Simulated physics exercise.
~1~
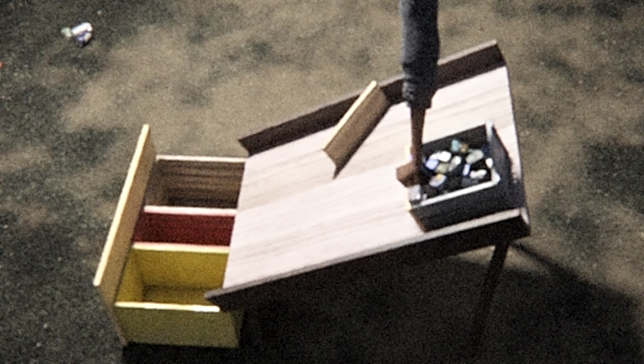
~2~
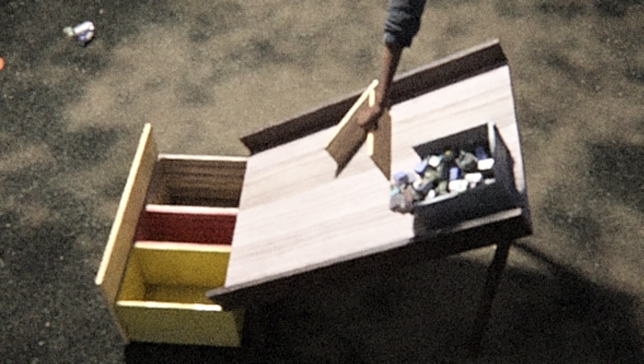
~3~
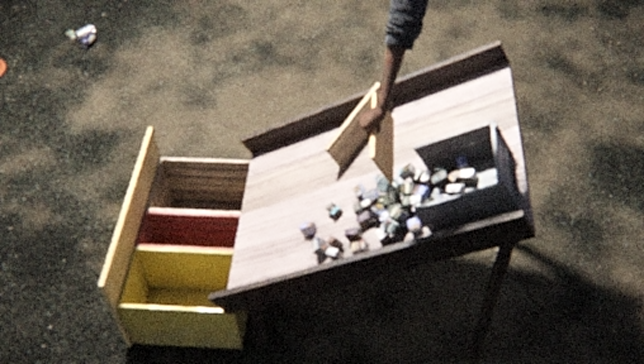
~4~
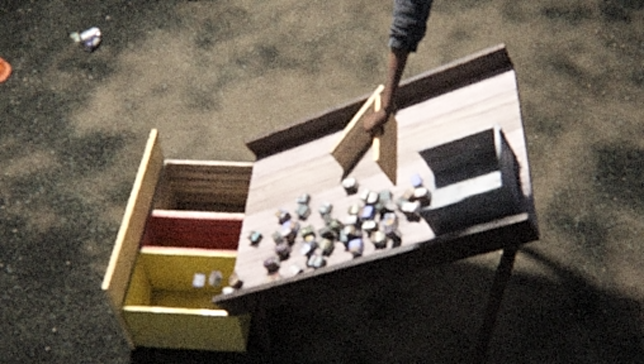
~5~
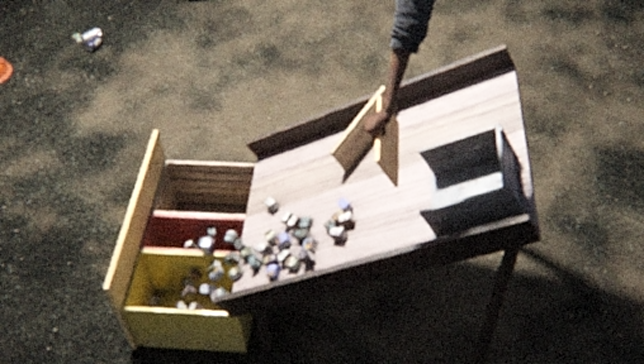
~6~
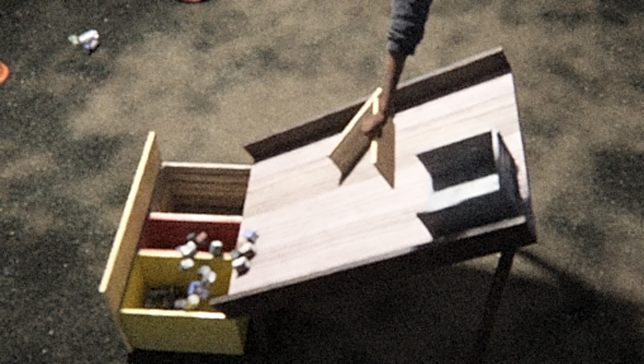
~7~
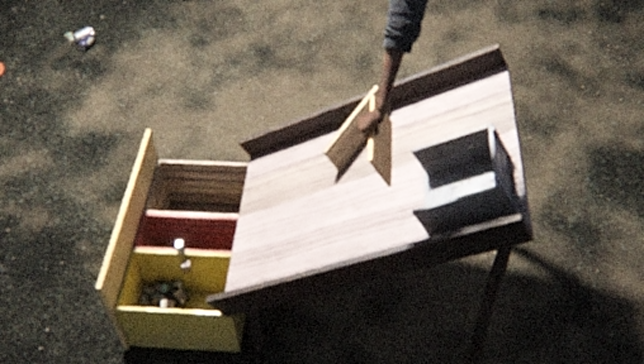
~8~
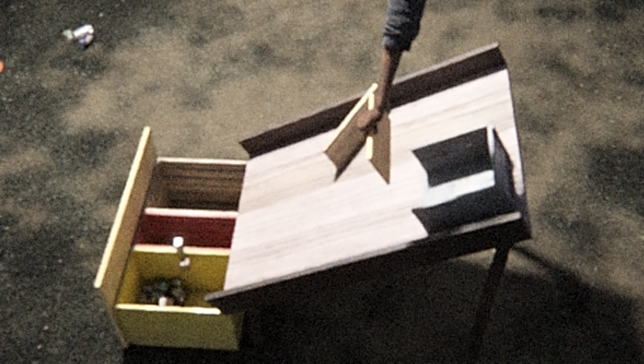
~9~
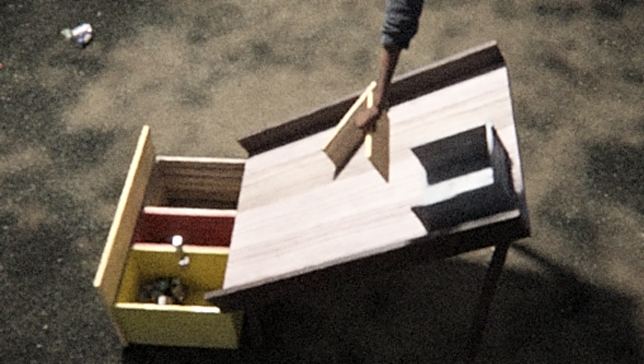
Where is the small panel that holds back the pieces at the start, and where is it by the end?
At the start it is at the left side of the grey pen, in front of the pieces. By the end the hand is holding it farther up and to the left, next to the angled board and clear of the pen.
